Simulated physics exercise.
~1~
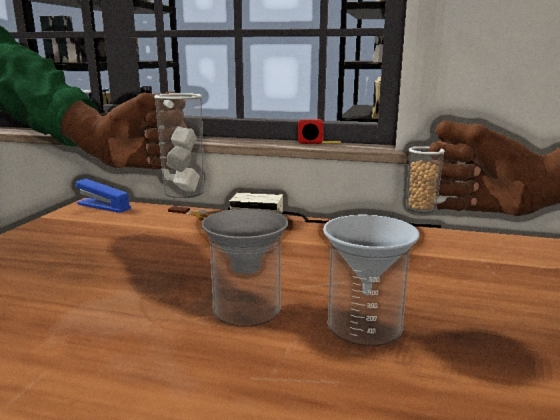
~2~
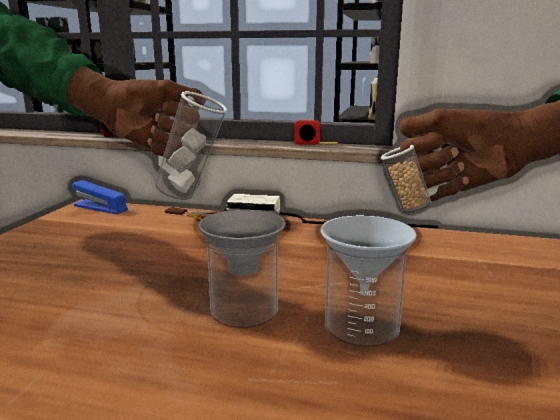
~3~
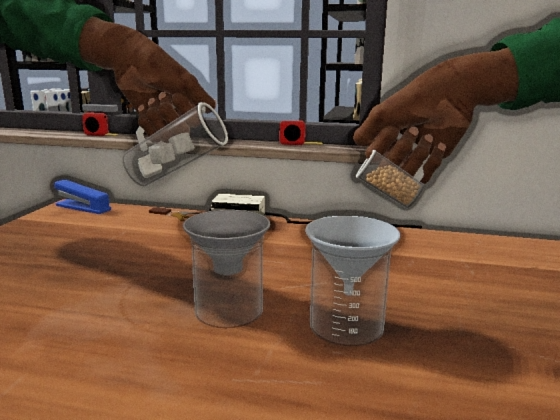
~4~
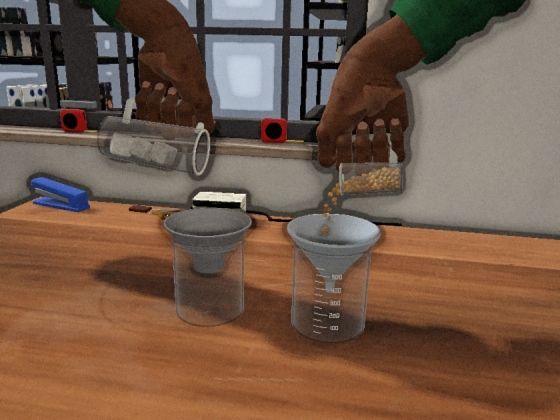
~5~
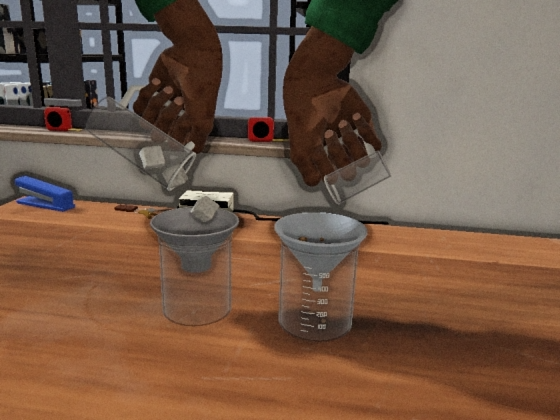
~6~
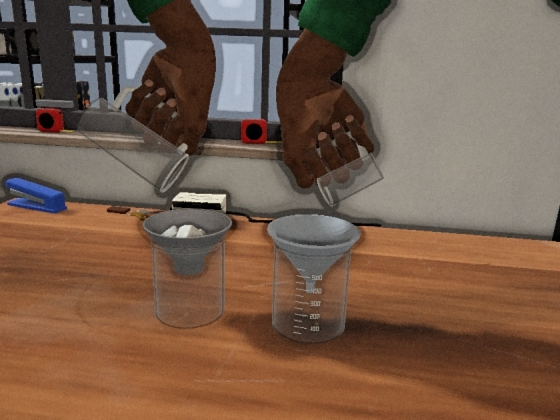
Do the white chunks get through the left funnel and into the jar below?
No, the white chunks clog the left funnel and none of them get down into the jar.
